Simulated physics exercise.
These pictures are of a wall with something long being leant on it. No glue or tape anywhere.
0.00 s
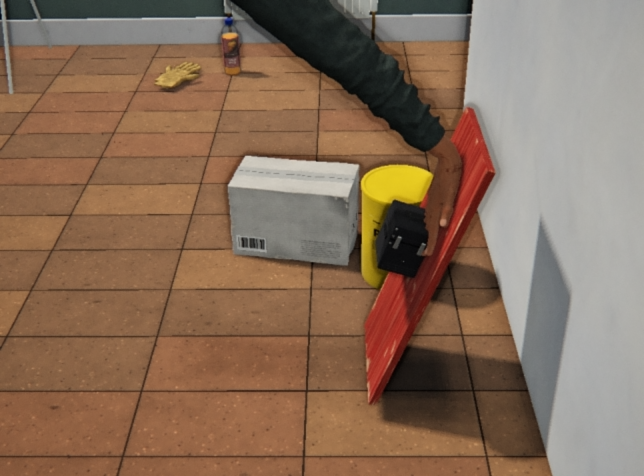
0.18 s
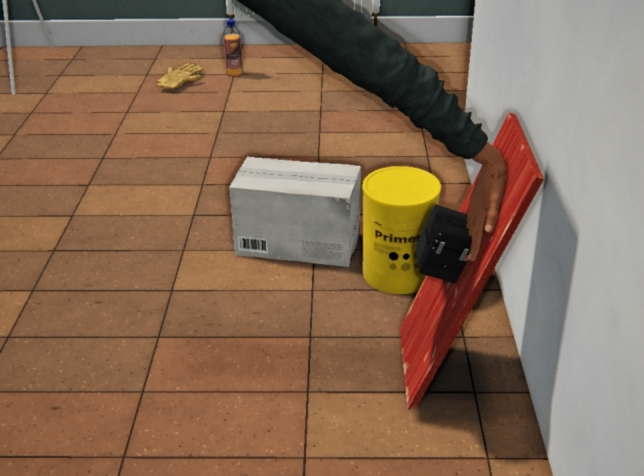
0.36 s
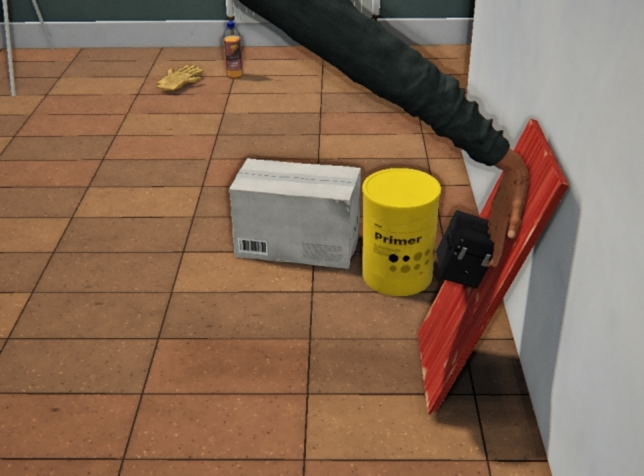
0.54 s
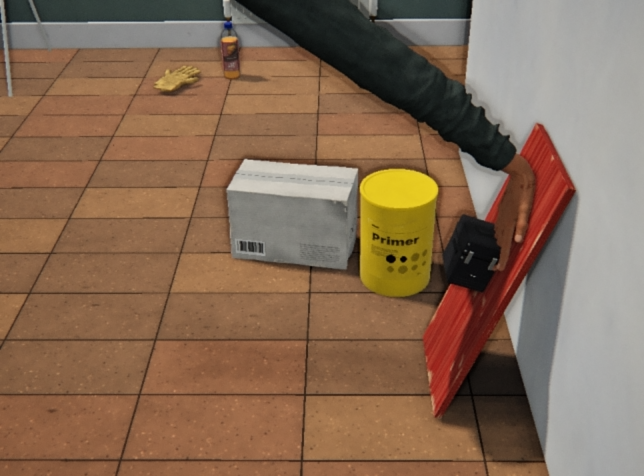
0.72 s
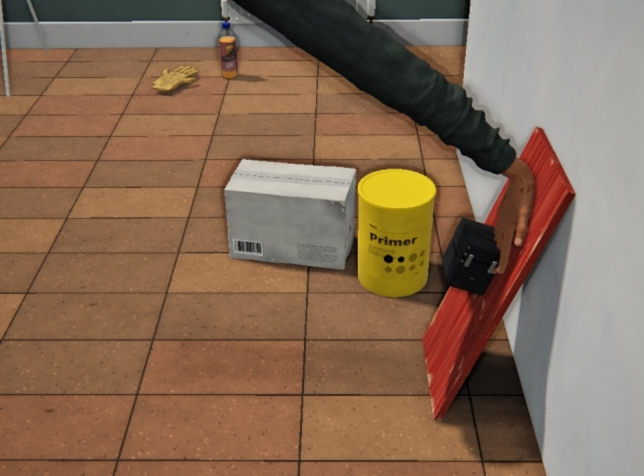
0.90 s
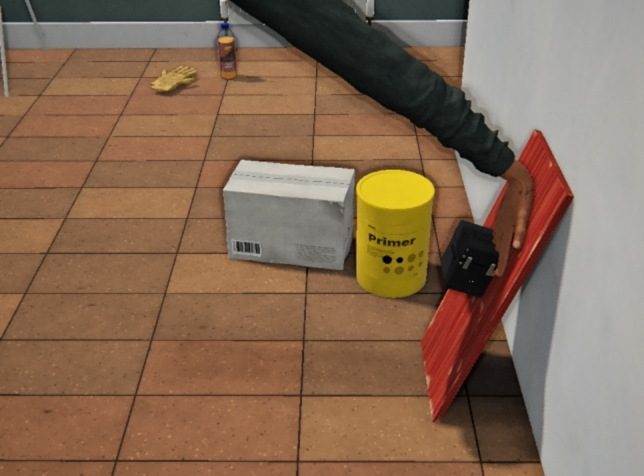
A red board moves right in a person's hand and is leant against the wall.
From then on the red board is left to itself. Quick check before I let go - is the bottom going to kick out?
No, it stays put.
After 1.30 s, nothing has stirred.
After 1.80 s, red board resting near (485, 281).
At rest (2.2 s), all 3 in place. Seen from the same camera at the end, red board near (485, 281). The board holds.
